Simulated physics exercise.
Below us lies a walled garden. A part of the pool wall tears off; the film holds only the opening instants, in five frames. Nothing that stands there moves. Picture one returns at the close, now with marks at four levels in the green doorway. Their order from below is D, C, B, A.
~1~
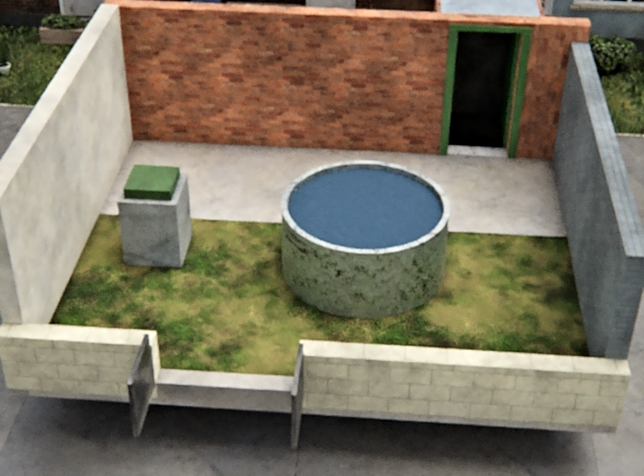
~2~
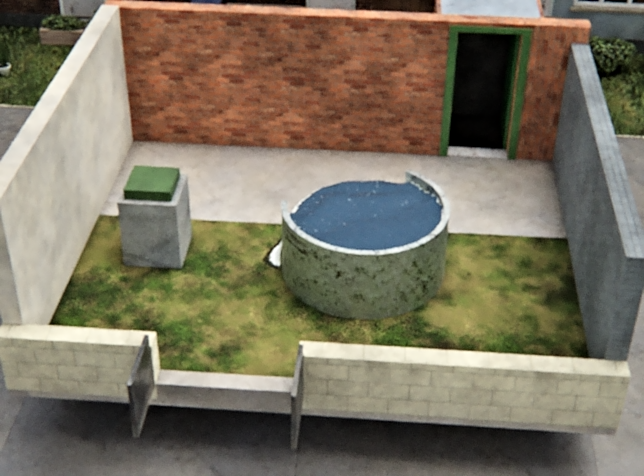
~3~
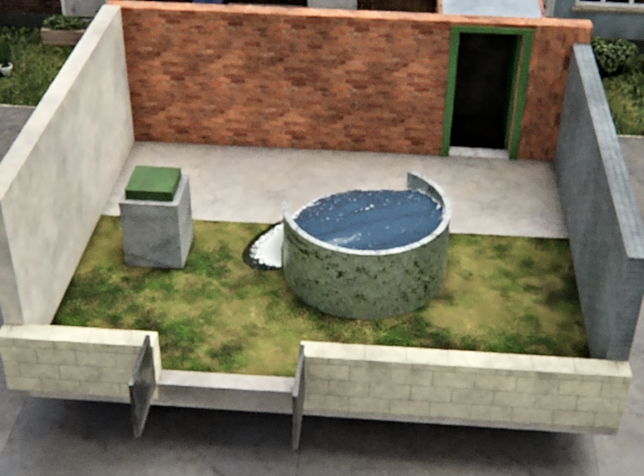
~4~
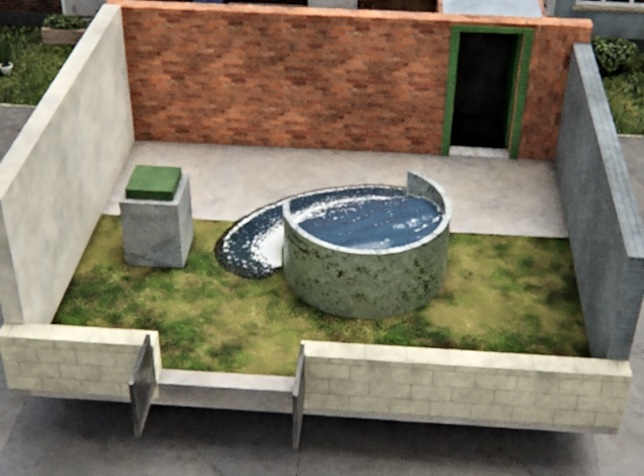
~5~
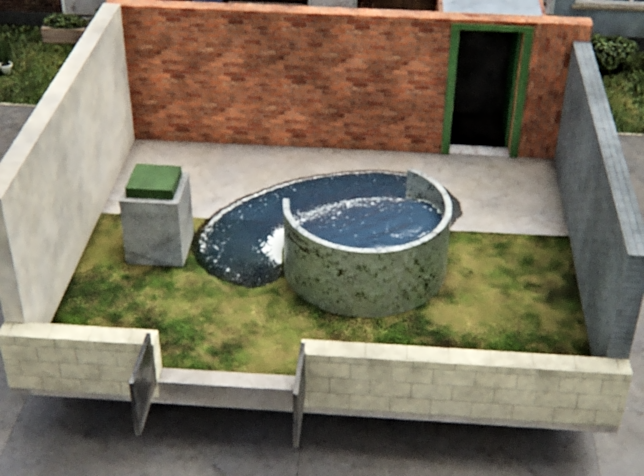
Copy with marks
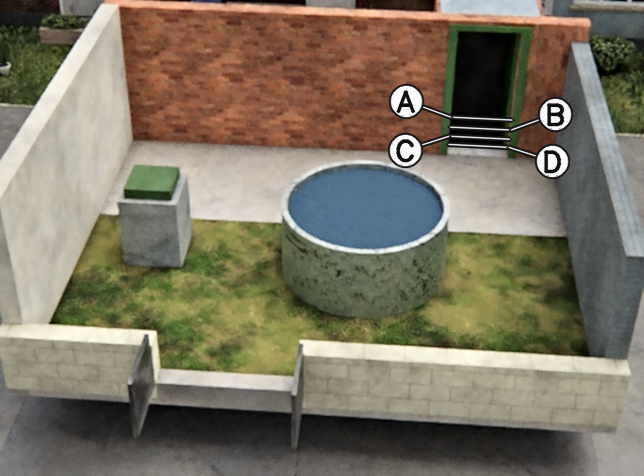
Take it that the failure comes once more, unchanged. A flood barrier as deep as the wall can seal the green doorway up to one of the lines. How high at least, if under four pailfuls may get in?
D is the one.
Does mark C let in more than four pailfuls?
No, that is safe.
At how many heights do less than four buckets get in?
All of them.
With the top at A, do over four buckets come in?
No.
On the marked copy, A at (481, 118); B at (480, 128); C at (479, 137); D at (478, 145); from the bottom up D, C, B, A.
With A, nothing gets over.
With B, nothing gets over.
With C, nothing gets over.
With D, a splash gets over, under a bucket.
